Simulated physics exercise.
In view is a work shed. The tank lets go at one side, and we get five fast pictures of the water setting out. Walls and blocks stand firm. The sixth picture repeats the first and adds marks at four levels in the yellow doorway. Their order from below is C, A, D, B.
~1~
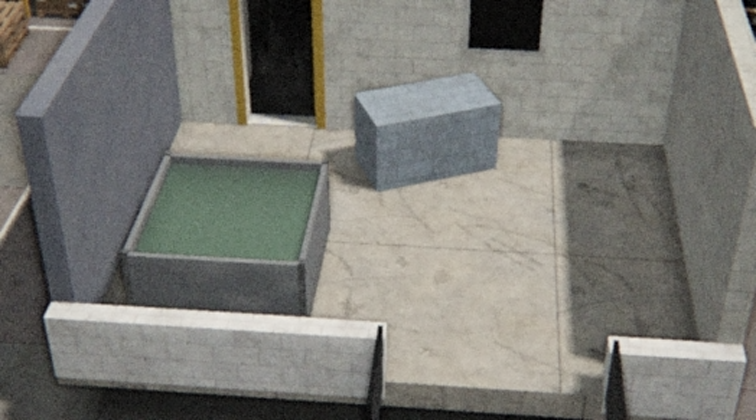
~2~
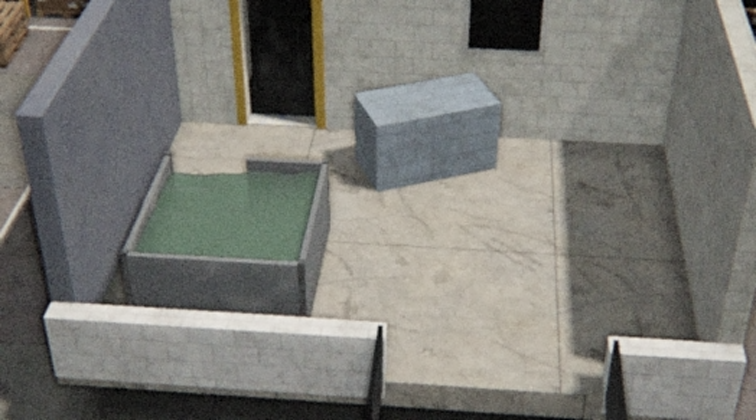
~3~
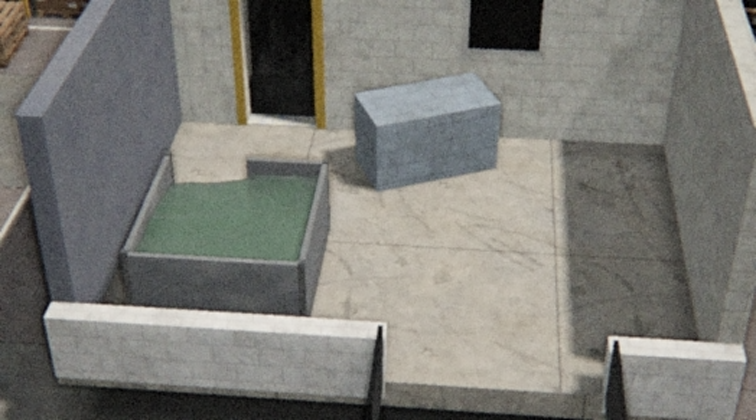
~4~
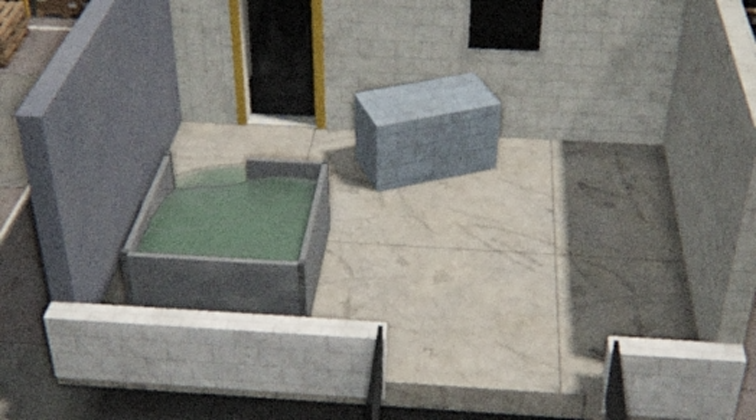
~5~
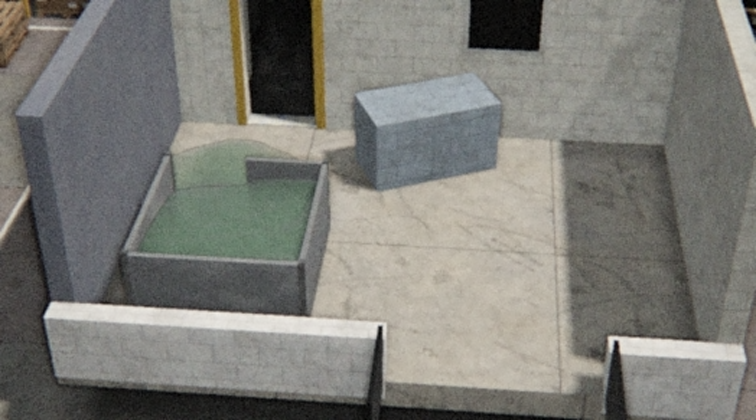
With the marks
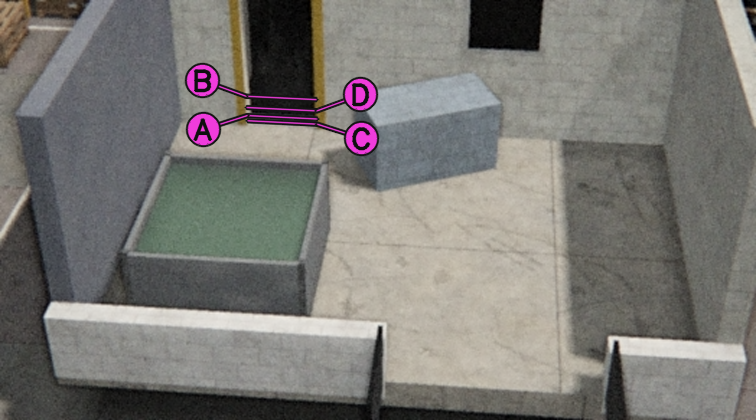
At the start, green water lies still in a grey tank at the left of a walled yard, near a yellow-framed doorway. Then part of the tank's back wall is gone and the water level sinks slightly, and a thin, pale green sheet spreads a short way over the ground behind it.
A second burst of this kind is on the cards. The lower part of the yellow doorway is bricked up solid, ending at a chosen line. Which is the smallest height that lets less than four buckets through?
I would pick line B.
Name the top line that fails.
Line D.
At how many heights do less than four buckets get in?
One of the four.
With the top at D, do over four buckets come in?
Yes, it does.
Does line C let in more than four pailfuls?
Yes, it does.
In magenta, A at (282, 117); B at (281, 97); C at (282, 122); D at (281, 109); from the bottom up C, A, D, B.
If A is chosen, dozens of bucketfuls pour in.
If B is chosen, a splash gets over, under a bucket.
If C is chosen, dozens of bucketfuls pour in.
If D is chosen, about 10 bucketfuls get in.
